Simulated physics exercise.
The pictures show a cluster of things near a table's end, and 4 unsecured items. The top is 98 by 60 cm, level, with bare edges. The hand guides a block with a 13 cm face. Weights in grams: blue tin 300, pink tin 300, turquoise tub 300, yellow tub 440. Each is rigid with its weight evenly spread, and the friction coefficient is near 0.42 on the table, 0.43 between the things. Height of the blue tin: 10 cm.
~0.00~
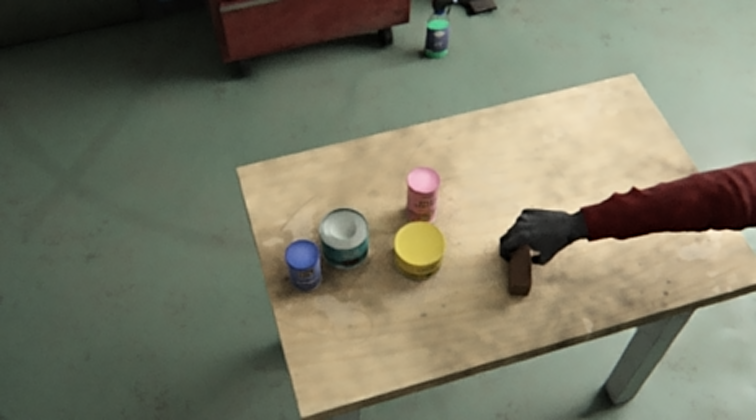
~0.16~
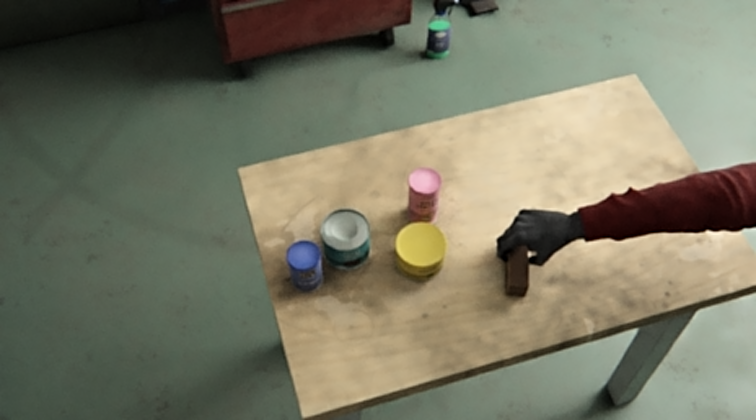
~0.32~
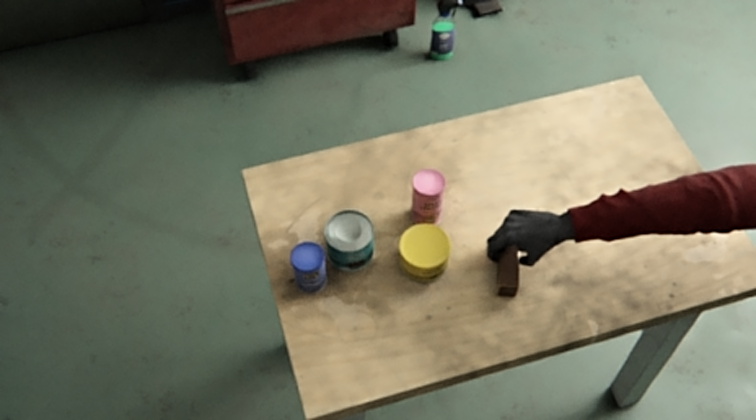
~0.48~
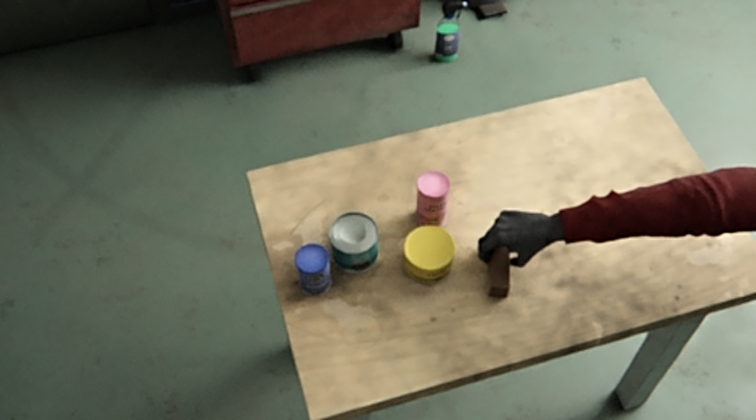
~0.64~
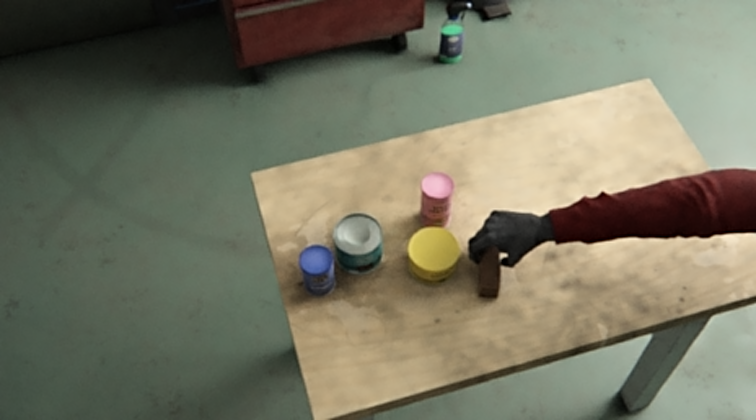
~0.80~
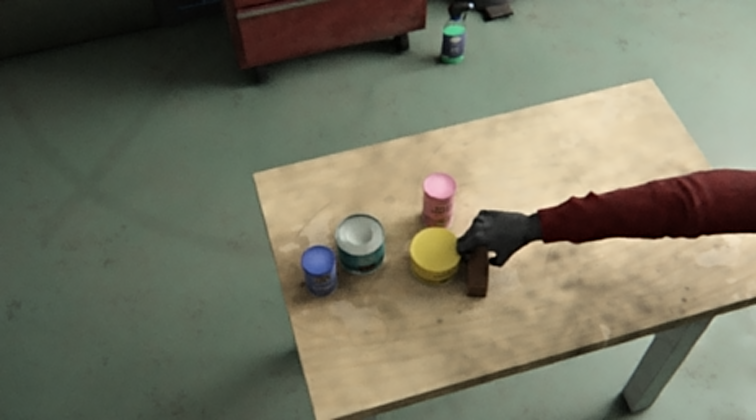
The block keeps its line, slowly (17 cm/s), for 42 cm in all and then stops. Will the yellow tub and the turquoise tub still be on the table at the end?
The yellow tub remains on top; the turquoise tub goes over the edge.
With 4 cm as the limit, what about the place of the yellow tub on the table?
The yellow tub ends elsewhere.
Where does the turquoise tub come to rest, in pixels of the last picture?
At about (225, 383).
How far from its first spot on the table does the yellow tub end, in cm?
Some 29 cm.
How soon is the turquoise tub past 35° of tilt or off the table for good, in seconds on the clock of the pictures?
Near 2.4 s.
Around 1.50 s, block slid 24 cm; yellow tub shifted 10 cm near (384, 254); turquoise tub shifted 5 cm near (337, 240).
Around 2.10 s, block slid 34 cm; yellow tub shifted 21 cm near (335, 249); turquoise tub shifted 15 cm near (290, 231); blue tin shifted 2 cm.
Around 2.70 s, block slid 42 cm; turquoise tub now off the table; yellow tub shifted 29 cm near (295, 246); blue tin shifted 4 cm.
Around 3.00 s, block slid 42 cm; yellow tub shifted 29 cm near (295, 246); blue tin shifted 4 cm.
Finally (3.2 s), off the table, turquoise tub; not toppled but over 4 cm from the start, blue tin and yellow tub; pink tin still in place (within 4 cm). Final places as that camera would see them, yellow tub near (295, 246), turquoise tub near (225, 383).
